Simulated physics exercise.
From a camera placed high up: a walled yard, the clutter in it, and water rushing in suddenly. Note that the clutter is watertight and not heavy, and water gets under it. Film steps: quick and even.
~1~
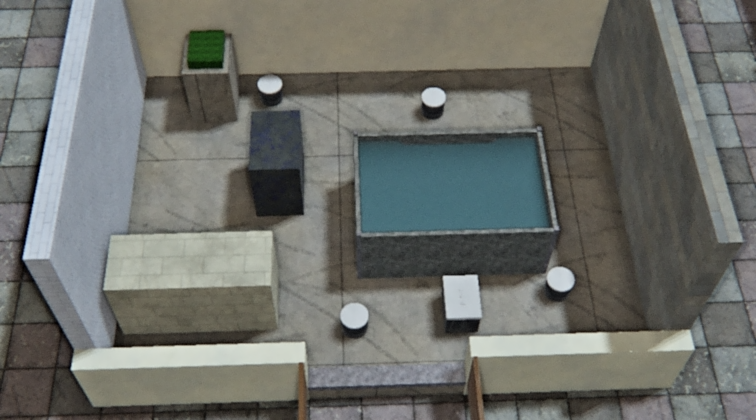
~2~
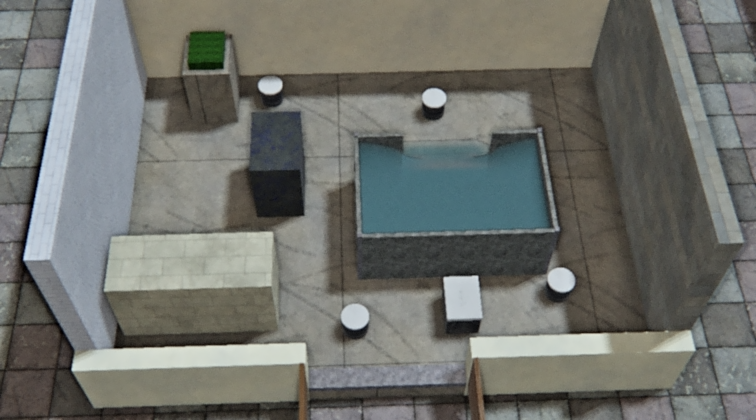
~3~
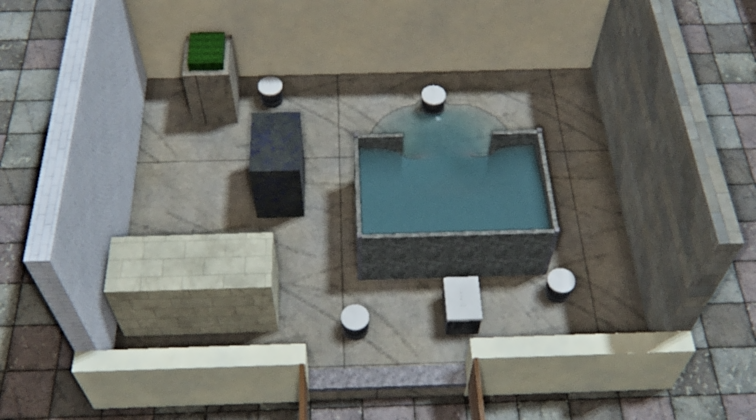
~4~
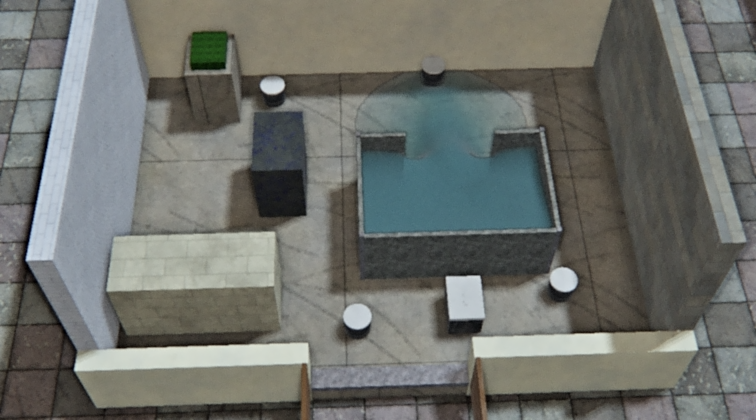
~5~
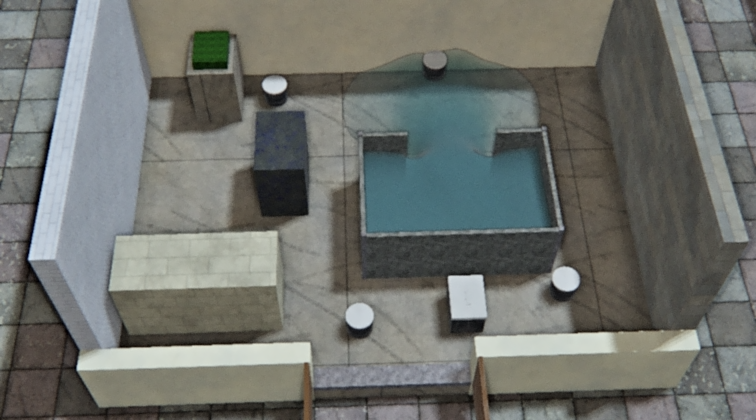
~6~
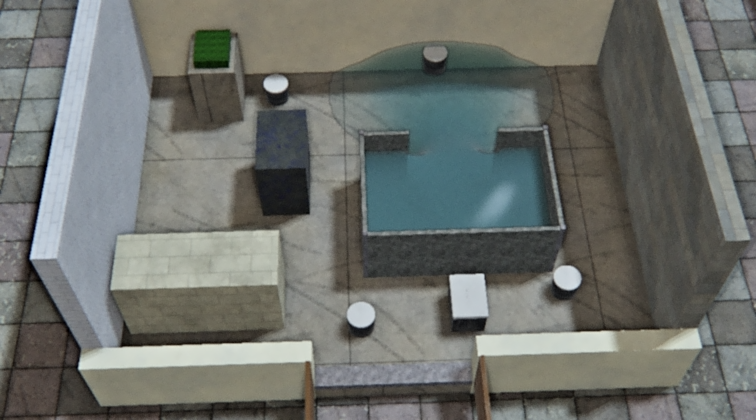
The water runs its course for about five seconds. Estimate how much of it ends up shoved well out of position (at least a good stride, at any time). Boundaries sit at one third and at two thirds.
The result is a share of two thirds and over.
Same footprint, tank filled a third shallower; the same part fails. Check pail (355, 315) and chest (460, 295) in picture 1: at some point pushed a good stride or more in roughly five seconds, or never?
Lab note, in order: Stayed below that mark / stayed below that mark.
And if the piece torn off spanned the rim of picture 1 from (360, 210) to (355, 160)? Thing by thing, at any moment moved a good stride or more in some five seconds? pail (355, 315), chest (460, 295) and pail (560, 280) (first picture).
First below the mark, then below the mark, then below the mark.
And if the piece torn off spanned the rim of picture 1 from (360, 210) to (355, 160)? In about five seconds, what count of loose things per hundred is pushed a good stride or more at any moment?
I'd say around 40 per cent.
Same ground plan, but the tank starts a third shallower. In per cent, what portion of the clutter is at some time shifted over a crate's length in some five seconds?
I get 60 percent.
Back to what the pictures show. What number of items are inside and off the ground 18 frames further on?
In total, 2.
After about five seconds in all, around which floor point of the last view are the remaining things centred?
I'd put it at roughly (317, 265).
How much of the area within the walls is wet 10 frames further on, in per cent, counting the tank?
By my count it's near 55 in a hundred.
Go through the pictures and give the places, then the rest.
The first picture shows a pail at (434, 97), on the bottom; a pail at (270, 84), on the bottom; 0 of 5 have shifted.
The second picture shows a pail at (434, 98) rests on the ground; a pail at (270, 85) rests on the ground; 0 of 5 have shifted.
The third picture shows a pail at (434, 95), on the bottom, close to its start; a pail at (270, 85), on the bottom; 1 of 5 have shifted.
The fourth picture shows a pail at (433, 64), on the bottom, a stride from its start; a pail at (272, 85), on the bottom; 1 of 5 have shifted.
The fifth picture shows a pail at (435, 59) floats, a stride from its start; a pail at (275, 84) rests on the ground; 1 of 5 have shifted.
The sixth picture shows a pail at (435, 52) floats, a stride from its start; a pail at (276, 83), on the bottom; 1 of 5 have shifted.
A moment on, 1 of 5 are well off their spots; 1 afloat.
Next, 2 of 5 are well off their spots; 2 afloat.
Later, 3 of 5 are well off their spots; 2 afloat.
In the end, 5 of 5 are well off their spots, and 5 have been at some point; 4 afloat.
